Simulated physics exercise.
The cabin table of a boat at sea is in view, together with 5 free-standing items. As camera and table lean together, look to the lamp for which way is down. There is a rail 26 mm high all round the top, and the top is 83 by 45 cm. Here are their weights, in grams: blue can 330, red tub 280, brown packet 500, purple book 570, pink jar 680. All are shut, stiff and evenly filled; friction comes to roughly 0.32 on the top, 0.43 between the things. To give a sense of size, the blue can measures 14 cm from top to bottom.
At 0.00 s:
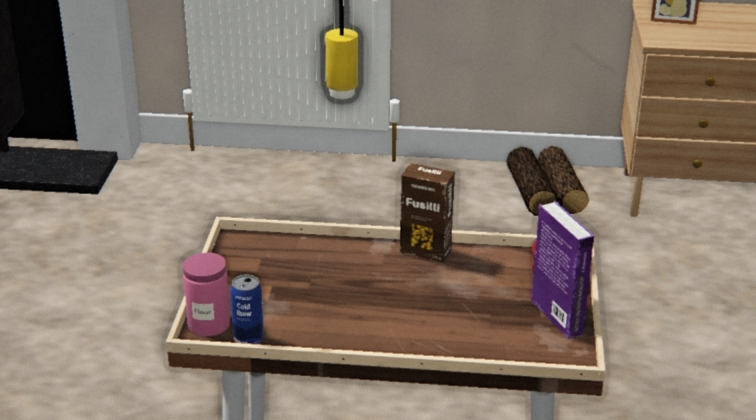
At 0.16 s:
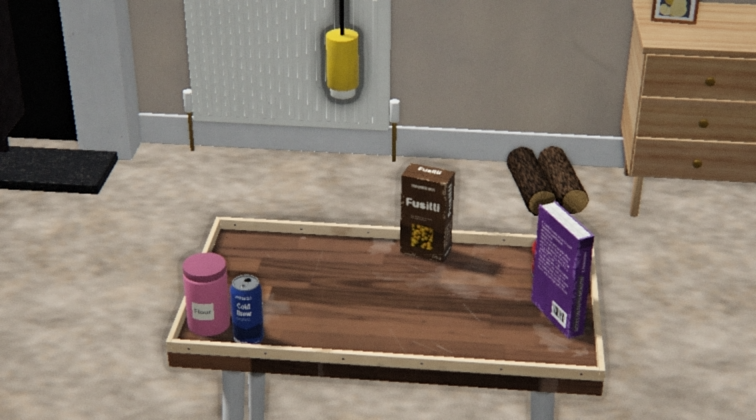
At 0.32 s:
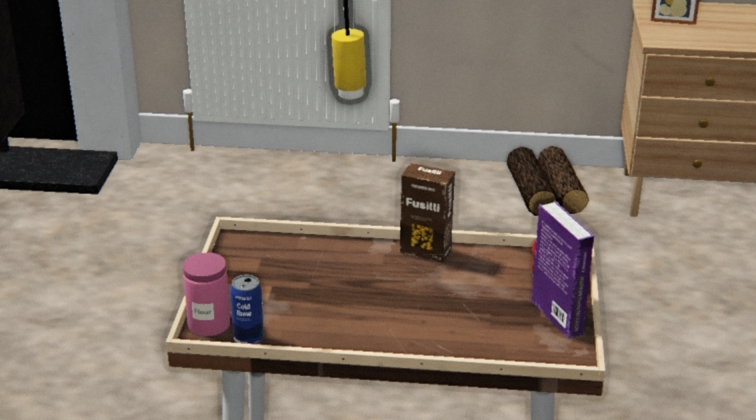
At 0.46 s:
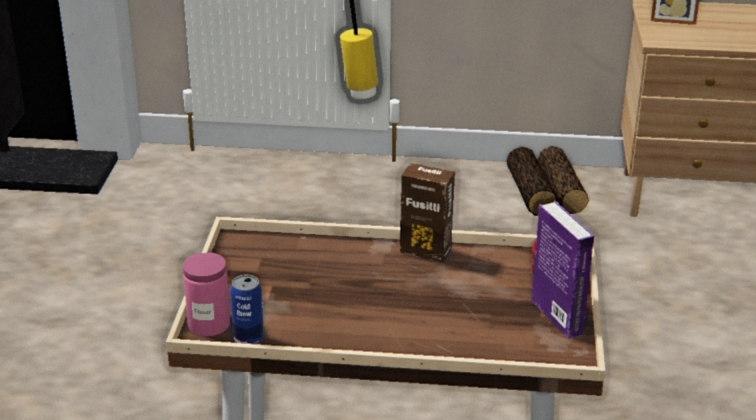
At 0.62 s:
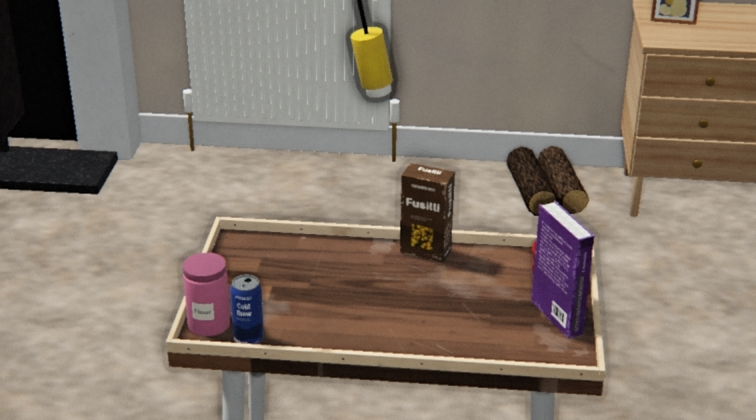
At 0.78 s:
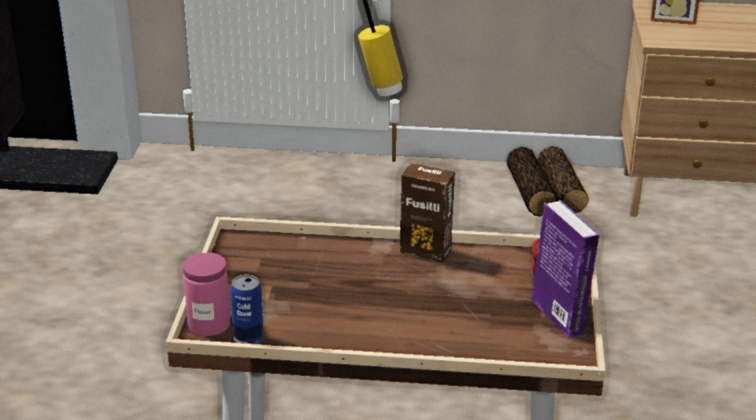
A table stands near a yellow lamp that swings right, then the purple book shifts slightly.
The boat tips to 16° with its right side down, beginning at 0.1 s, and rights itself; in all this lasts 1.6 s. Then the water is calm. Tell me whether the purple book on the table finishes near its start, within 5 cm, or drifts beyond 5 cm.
It drifts beyond that.
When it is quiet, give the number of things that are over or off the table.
My answer is 1.
By 1.08 s, floor tilted 14°, right side down; purple book now off the table.
By 1.28 s, floor tilted 9°, right side down.
By 1.48 s, floor tilted 3°, right side down.
By 1.58 s, floor tilted 1°, right side down.
When it is over (2.2 s), off the table, purple book; the other 4 within 5 cm of the start.
